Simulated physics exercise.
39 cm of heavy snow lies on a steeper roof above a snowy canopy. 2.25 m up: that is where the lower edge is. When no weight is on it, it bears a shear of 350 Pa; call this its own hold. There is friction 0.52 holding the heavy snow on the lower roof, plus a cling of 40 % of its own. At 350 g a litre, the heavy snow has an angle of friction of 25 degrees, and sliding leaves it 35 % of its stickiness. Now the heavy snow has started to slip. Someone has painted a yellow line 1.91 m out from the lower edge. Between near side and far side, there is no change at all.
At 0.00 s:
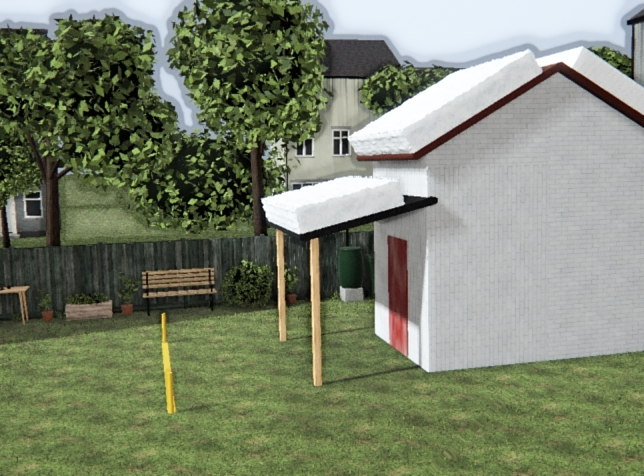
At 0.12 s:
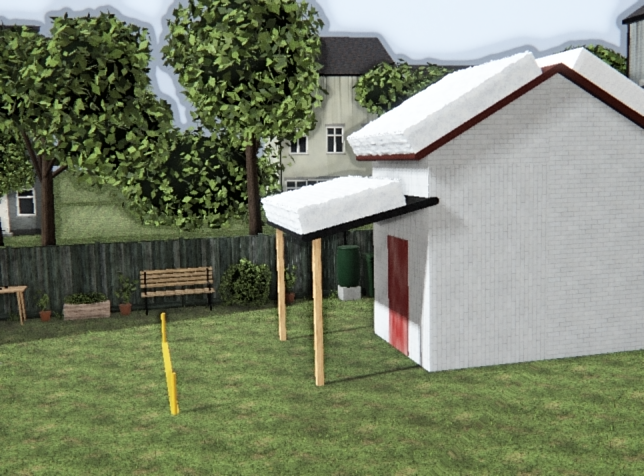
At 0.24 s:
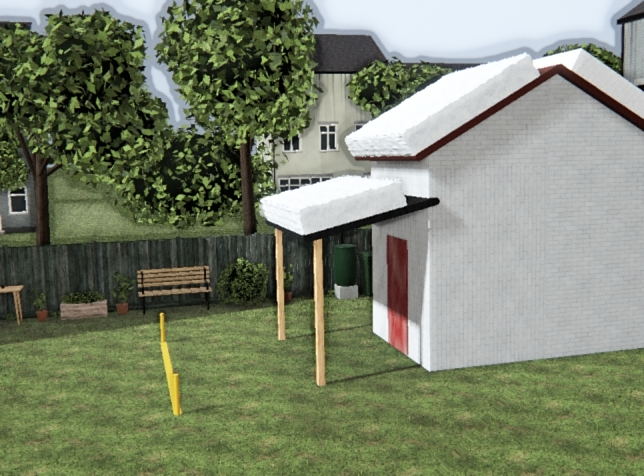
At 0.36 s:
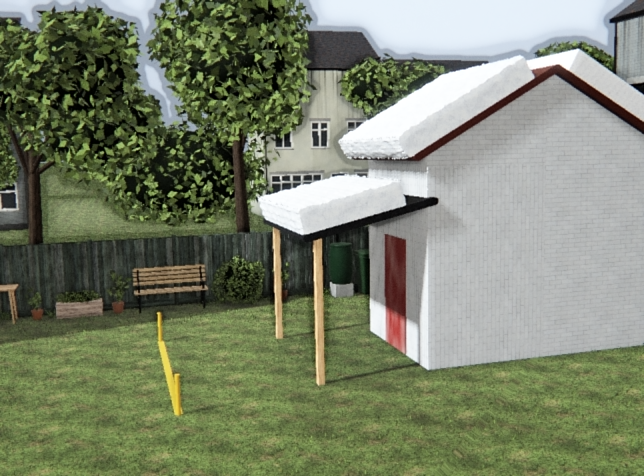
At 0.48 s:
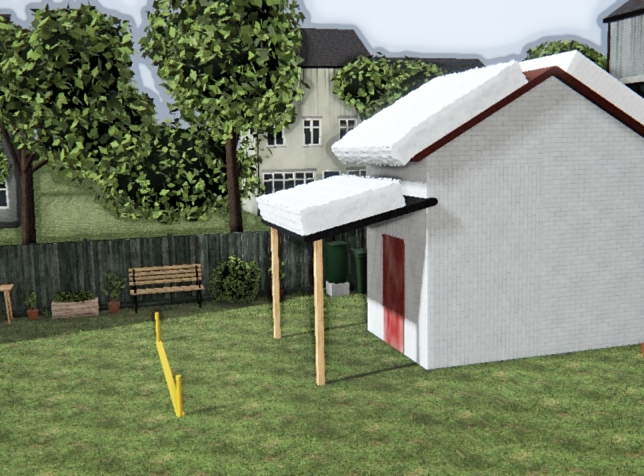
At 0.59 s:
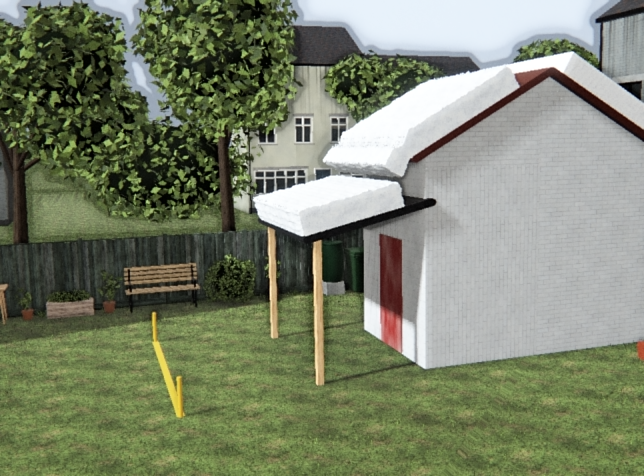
The thick layer of snow on the white shed's main roof slid slowly down to the left, poking a little past the roof's lower edge above a snow-covered porch, while the view drifted slightly sideways.
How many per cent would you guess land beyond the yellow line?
I would say 11 percent.
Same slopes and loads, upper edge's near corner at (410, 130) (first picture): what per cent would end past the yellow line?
Roughly 25 per cent.
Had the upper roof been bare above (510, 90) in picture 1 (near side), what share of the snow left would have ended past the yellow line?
Result: Approx. 2 %.
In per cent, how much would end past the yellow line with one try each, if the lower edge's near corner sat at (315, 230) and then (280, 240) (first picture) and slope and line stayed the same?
16 %, 8 %.
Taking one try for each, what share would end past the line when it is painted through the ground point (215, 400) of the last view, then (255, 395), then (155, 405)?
About 22 %, 30 %, 7 %.
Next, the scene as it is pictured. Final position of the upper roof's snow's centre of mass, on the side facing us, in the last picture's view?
Close to (277, 304) in the last picture.
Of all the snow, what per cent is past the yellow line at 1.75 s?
0 percent.
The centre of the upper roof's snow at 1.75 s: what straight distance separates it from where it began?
I'd reckon close to 2.2 m.
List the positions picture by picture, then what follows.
The first frame shows front end of the heavy snow at (411, 145).
The second frame shows front end of the heavy snow at (412, 146), its middle shifted 1.4 cm.
The third frame shows front end of the heavy snow at (410, 132), its middle shifted 5.5 cm, 2 % of it past the upper edge, in one piece.
The fourth frame shows front end of the heavy snow at (406, 136), its middle shifted 12 cm, 5 % of it past the upper edge, in one piece.
The fifth frame shows front end of the heavy snow at (400, 151), its middle shifted 22 cm, 9 % of it past the upper edge, in one piece.
The sixth frame shows front end of the heavy snow at (391, 159), its middle shifted 35 cm, 14 % of it past the upper edge, cracking.
By 1.12 s, none is below the lower edge and 0 % is past the line.
By 1.75 s, none is below the lower edge and 0 % is past the line.
By 2.37 s, 30 % is below the lower edge and 0 % is past the line.
By 3.00 s, 48 % is below the lower edge and 10 % is past the line.
By 4.60 s, at the end, 52 % is below the lower edge and 11 % is past the line.
